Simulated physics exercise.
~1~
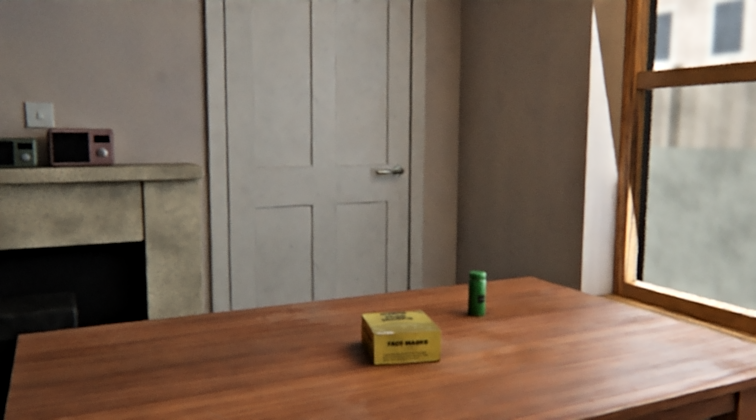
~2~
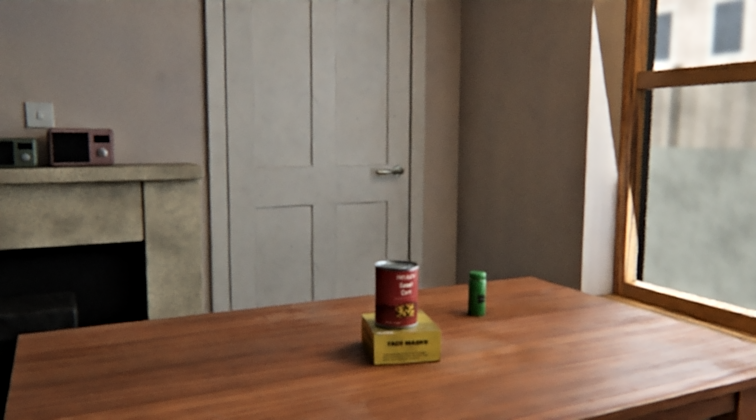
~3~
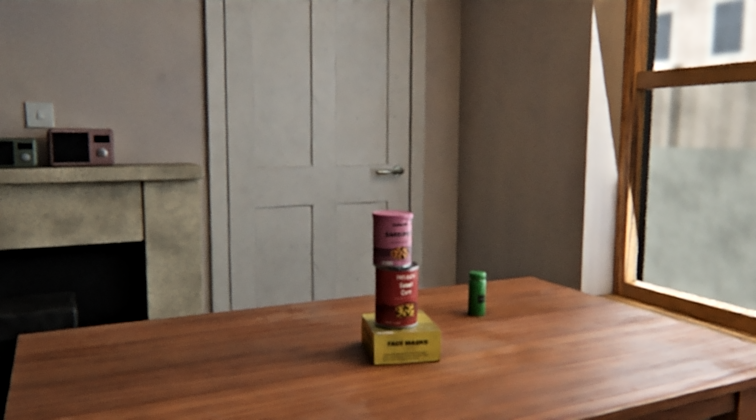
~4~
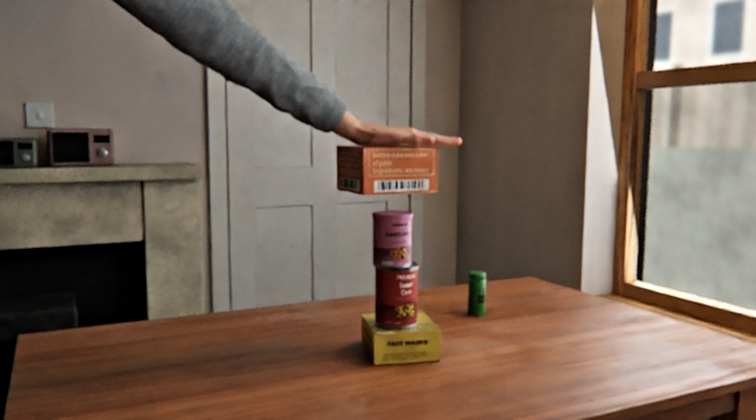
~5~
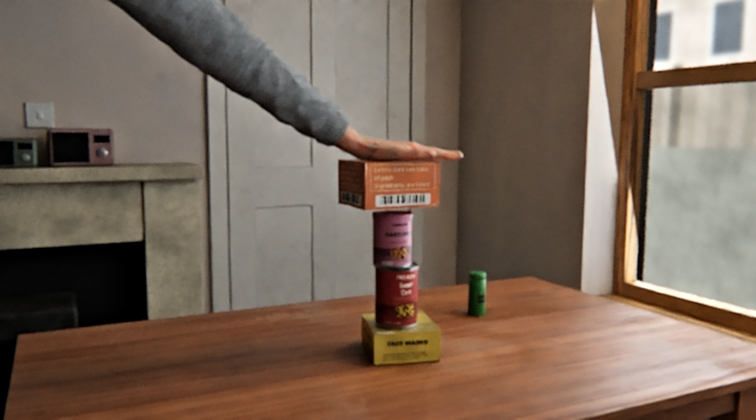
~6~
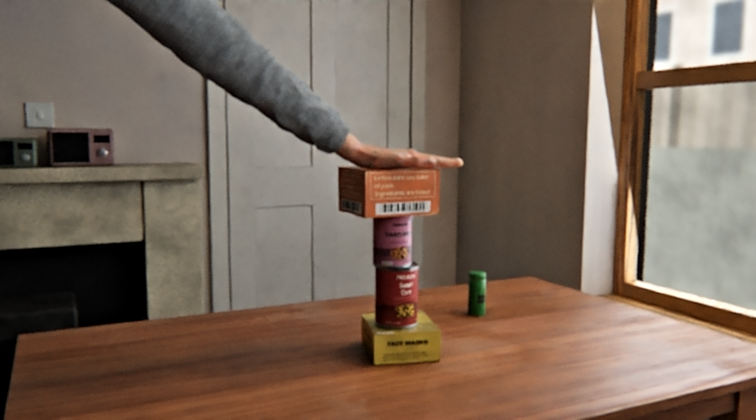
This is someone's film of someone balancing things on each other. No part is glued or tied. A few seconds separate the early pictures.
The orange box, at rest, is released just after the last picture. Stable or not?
My guess: It stays upright.
Then, 0.20 s on from there, no change.
Then, 0.70 s on from there, orange box resting near (388, 190).
In the end, all 5 unmoved. At the end, from the last picture's camera, orange box near (388, 190). The pile keeps its balance.
